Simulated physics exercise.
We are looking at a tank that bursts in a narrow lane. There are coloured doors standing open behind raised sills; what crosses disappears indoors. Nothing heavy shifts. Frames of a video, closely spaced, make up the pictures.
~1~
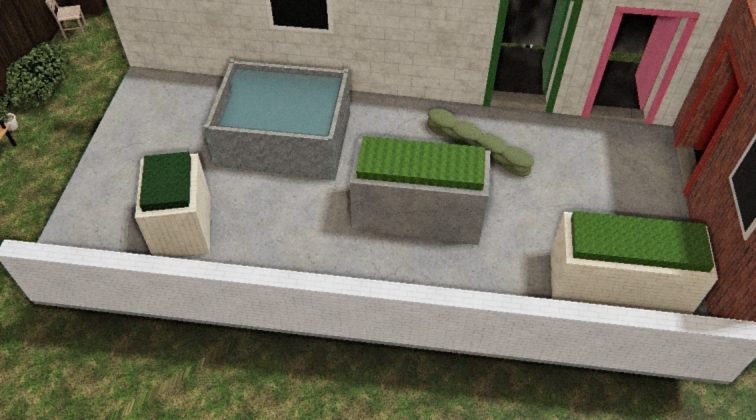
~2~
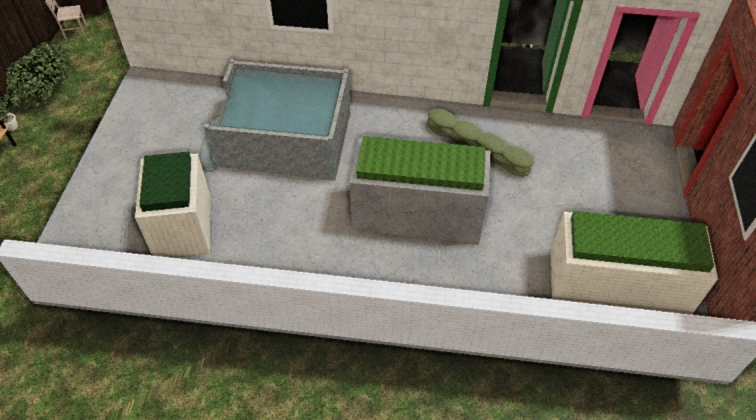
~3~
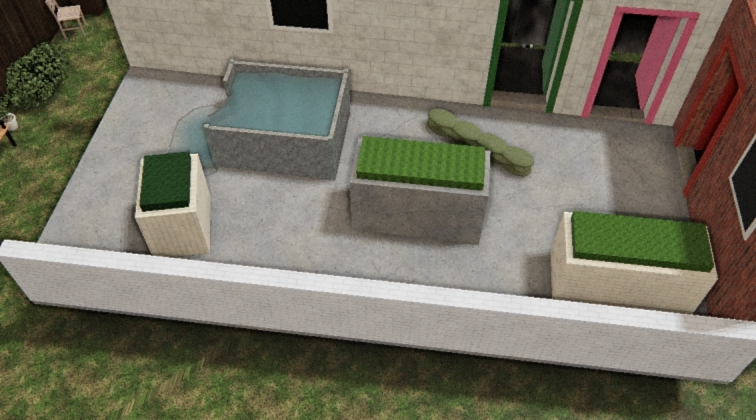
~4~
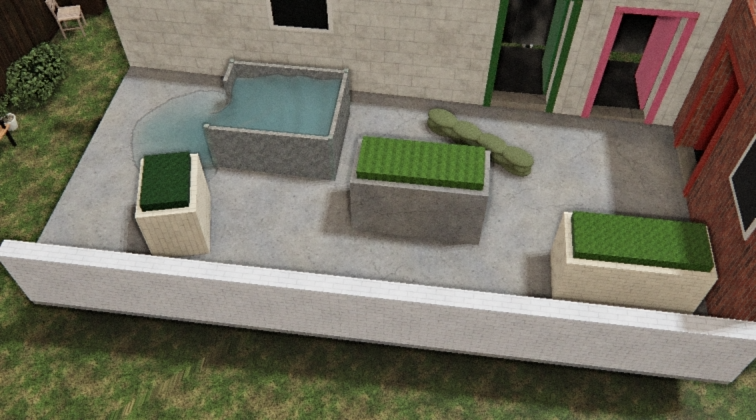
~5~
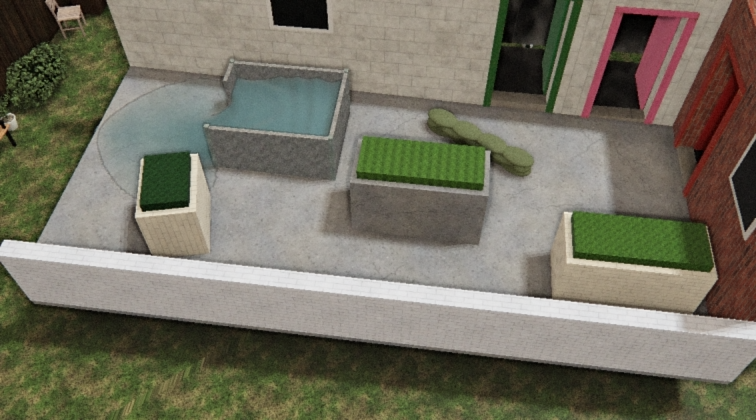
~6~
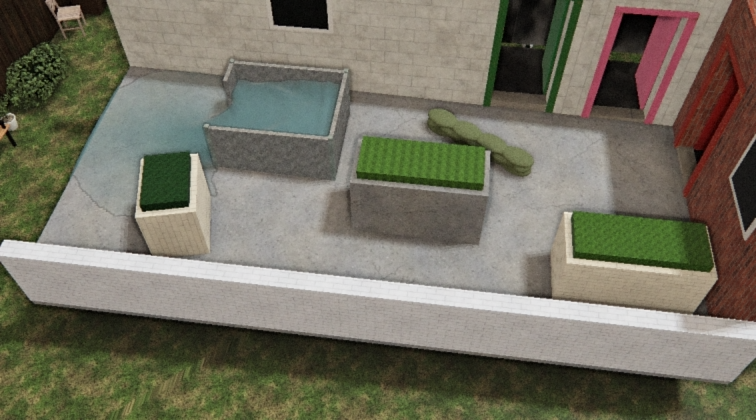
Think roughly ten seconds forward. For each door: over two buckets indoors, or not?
At the end, pink door: Two buckets at most. Green door: Two buckets at most. Red door: Two buckets at most.
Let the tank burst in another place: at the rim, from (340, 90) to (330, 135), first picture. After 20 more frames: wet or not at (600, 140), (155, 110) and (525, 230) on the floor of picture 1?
Submerged, bone-dry, submerged.
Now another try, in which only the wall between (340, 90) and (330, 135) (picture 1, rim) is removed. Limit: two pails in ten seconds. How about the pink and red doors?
Pink: Above, red: Above.
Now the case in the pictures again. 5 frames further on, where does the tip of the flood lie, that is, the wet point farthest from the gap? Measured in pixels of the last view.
My pick would be pixel (49, 256).
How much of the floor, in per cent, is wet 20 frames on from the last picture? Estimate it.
About 25 per cent.
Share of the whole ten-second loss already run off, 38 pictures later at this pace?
Roughly 90 percent.
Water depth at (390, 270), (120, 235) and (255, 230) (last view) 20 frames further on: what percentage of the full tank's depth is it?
Respectively 0, 2 and 0 per cent.
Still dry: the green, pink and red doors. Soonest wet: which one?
The one in green.
A moment on, water covers 20 % of the floor; the pink door not reached, the green door not reached, the red door not reached.
Next, water covers 20 % of the floor; the pink door not reached, the green door not reached, the red door not reached.
Then, water covers 25 % of the floor; the pink door not reached, the green door not reached, the red door not reached.
Later, water covers 25 % of the floor; the pink door not reached, the green door not reached, the red door not reached.
In the end, water covers 25 % of the floor; the pink door not reached, the green door wet at the sill, nothing in, the red door not reached.
